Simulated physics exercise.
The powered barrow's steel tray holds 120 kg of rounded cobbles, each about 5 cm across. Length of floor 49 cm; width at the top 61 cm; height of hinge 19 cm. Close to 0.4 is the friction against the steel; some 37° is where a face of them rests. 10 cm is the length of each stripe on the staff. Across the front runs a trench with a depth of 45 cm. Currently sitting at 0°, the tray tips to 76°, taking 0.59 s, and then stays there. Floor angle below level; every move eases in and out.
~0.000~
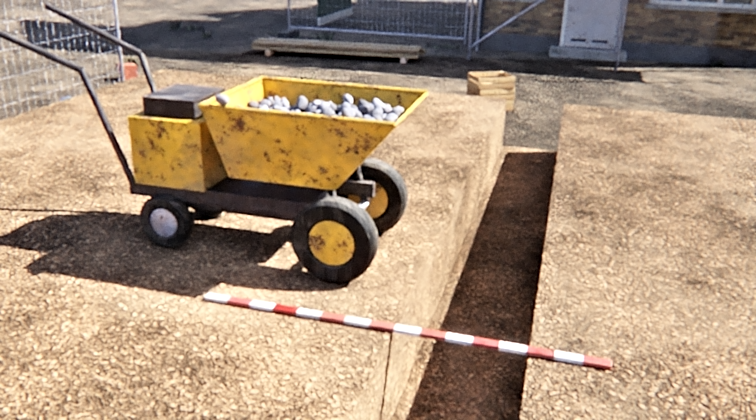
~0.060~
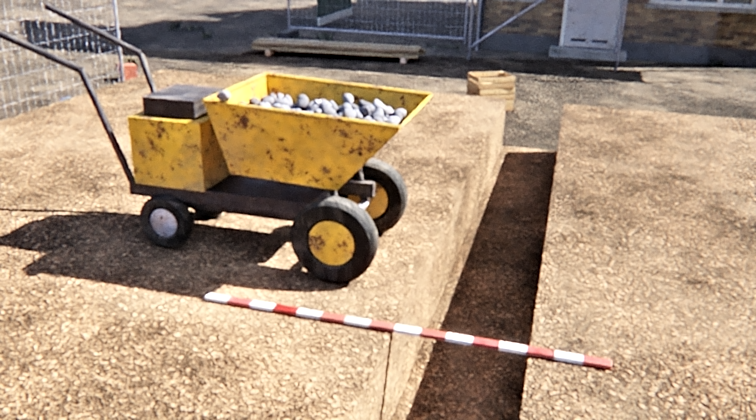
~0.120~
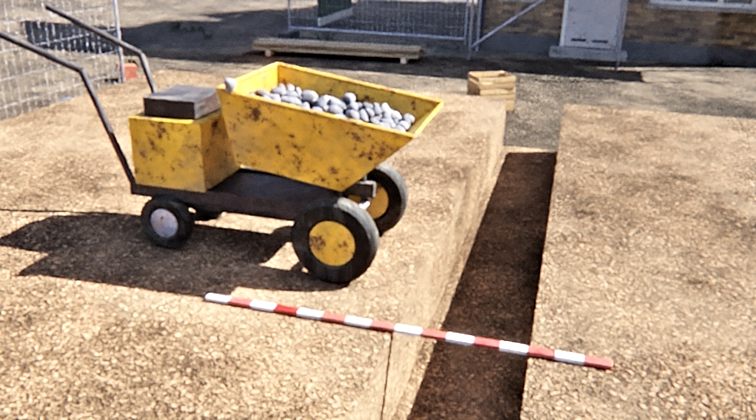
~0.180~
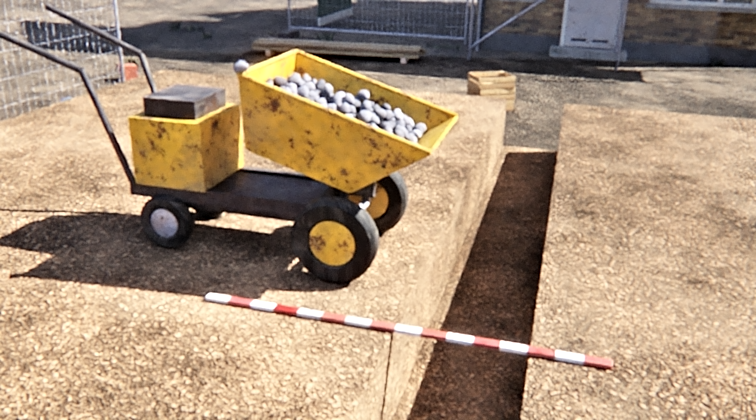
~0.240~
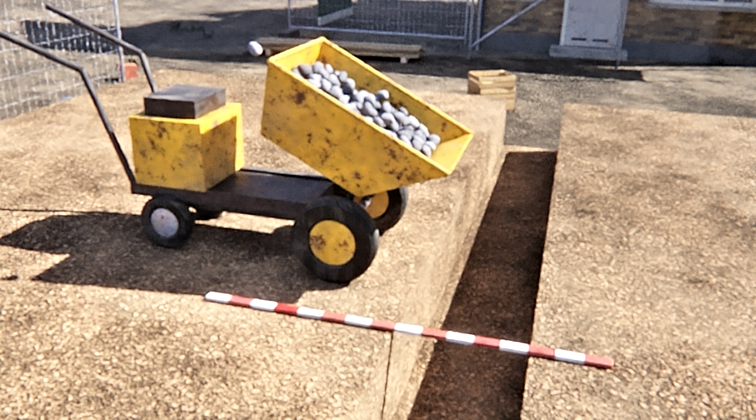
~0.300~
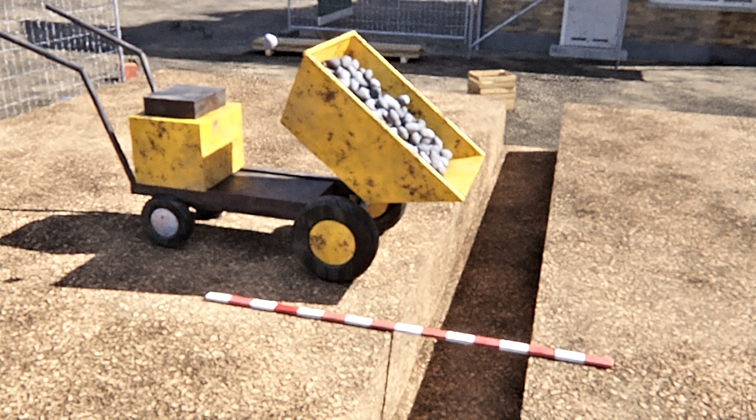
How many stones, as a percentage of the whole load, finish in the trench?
Roughly 78 per cent of the load ends up in the trench.
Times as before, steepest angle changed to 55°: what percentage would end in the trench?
Some 40 in a hundred, I'd say.
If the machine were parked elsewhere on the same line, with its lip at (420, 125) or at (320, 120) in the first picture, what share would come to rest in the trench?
Near 50 then near 100 percent.
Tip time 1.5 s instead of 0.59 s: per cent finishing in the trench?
95 %.
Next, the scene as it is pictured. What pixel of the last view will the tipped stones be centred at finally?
(505, 348).
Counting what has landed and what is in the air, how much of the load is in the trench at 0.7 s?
Some 35 per cent.
After 0.4 s the floor is at 64°; 100 % in the tray; the foremost stones are at (470, 217).
After 0.7 s the floor is at 76°; 63 % in the tray, 34 % in the trench, 3 % past the trench; the foremost stones are at (552, 277).
After 1.0 s the floor is at 76°; 8 % in the tray, 70 % in the trench, 22 % past the trench; the foremost stones are past the picture's edge.
After 3.0 s the floor is at 76°; 0 % in the tray, 78 % in the trench, 22 % past the trench; the foremost stones are past the picture's edge.
